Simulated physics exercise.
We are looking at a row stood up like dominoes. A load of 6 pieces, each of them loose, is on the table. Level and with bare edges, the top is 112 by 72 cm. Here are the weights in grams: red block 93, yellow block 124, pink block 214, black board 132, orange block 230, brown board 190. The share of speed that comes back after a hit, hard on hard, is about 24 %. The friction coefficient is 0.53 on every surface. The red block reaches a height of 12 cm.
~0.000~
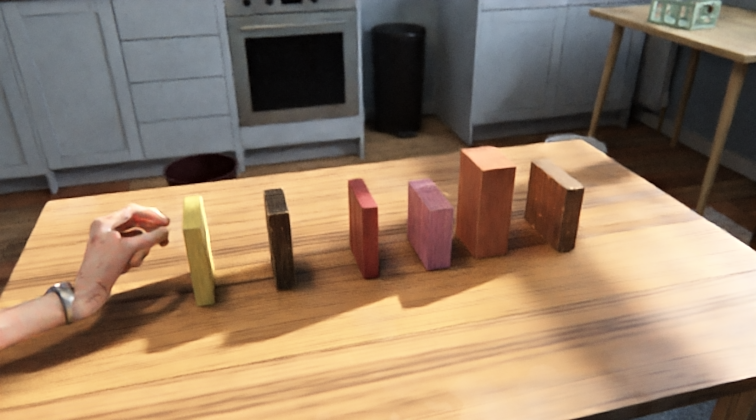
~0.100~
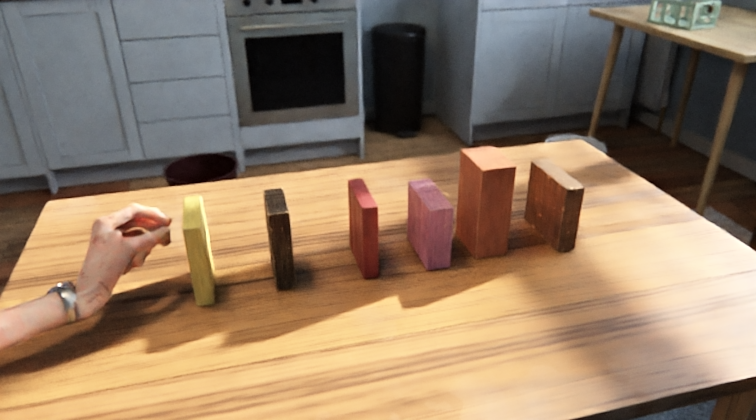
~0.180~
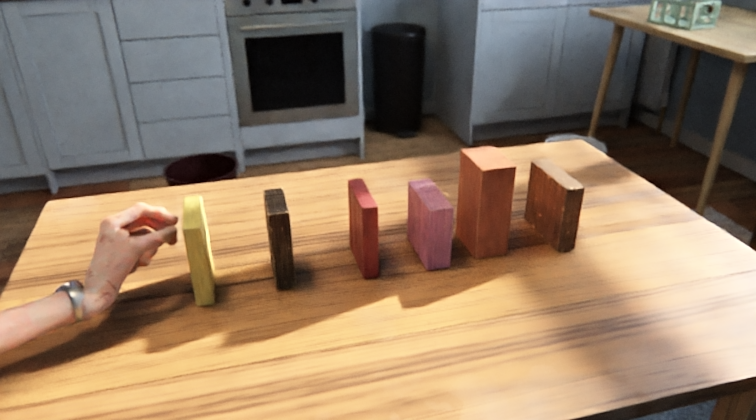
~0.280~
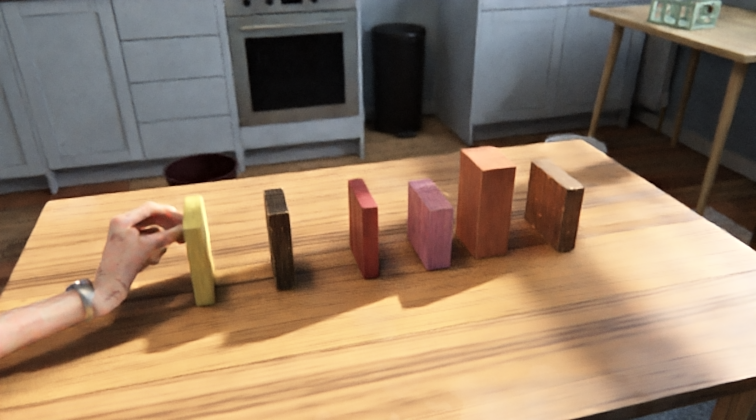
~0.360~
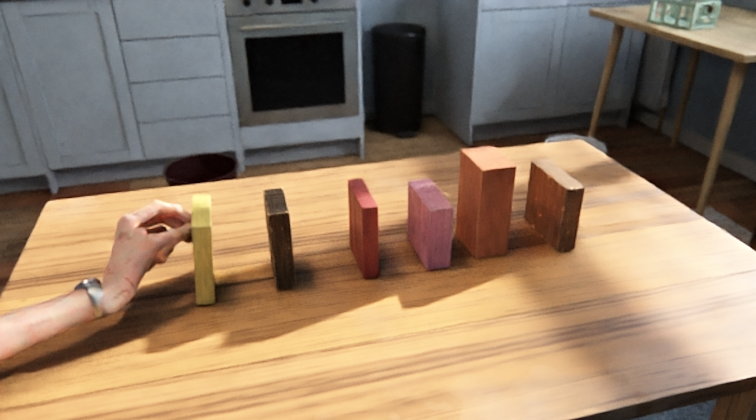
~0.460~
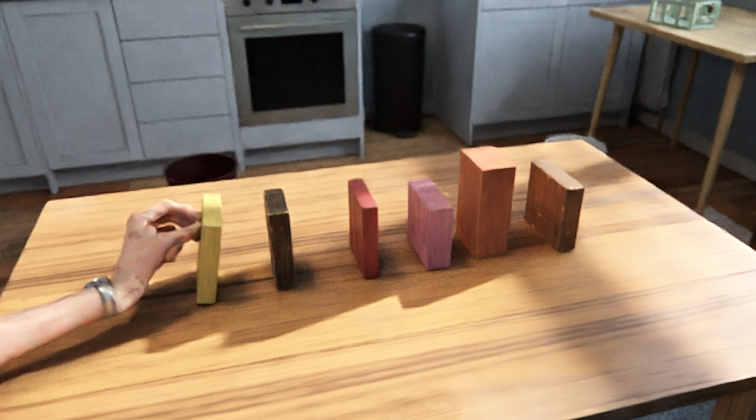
A hand reaching in from the left and pushing the yellow block, tilting it slightly rightward beside five other upright blocks.
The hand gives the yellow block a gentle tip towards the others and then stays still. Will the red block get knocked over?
Yes: Looks like it takes a tumble.
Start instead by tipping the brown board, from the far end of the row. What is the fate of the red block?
Outcome for the red block: Upright.
By 0.66 s, yellow block 41° over.
By 0.86 s, yellow block 69° over; black board tilted 43°.
By 0.96 s, yellow block 75° over; red block tilted 28° near (382, 226); black board tilted 68°.
By 1.16 s, yellow block 75° over; red block tilted 50° near (396, 230); black board on its side; pink block tilted 17°.
When it is over (1.6 s), lying over on the table, red block and black board; the other 2 within 5 cm of the start. End places, in pixels of the last picture, red block near (400, 232).
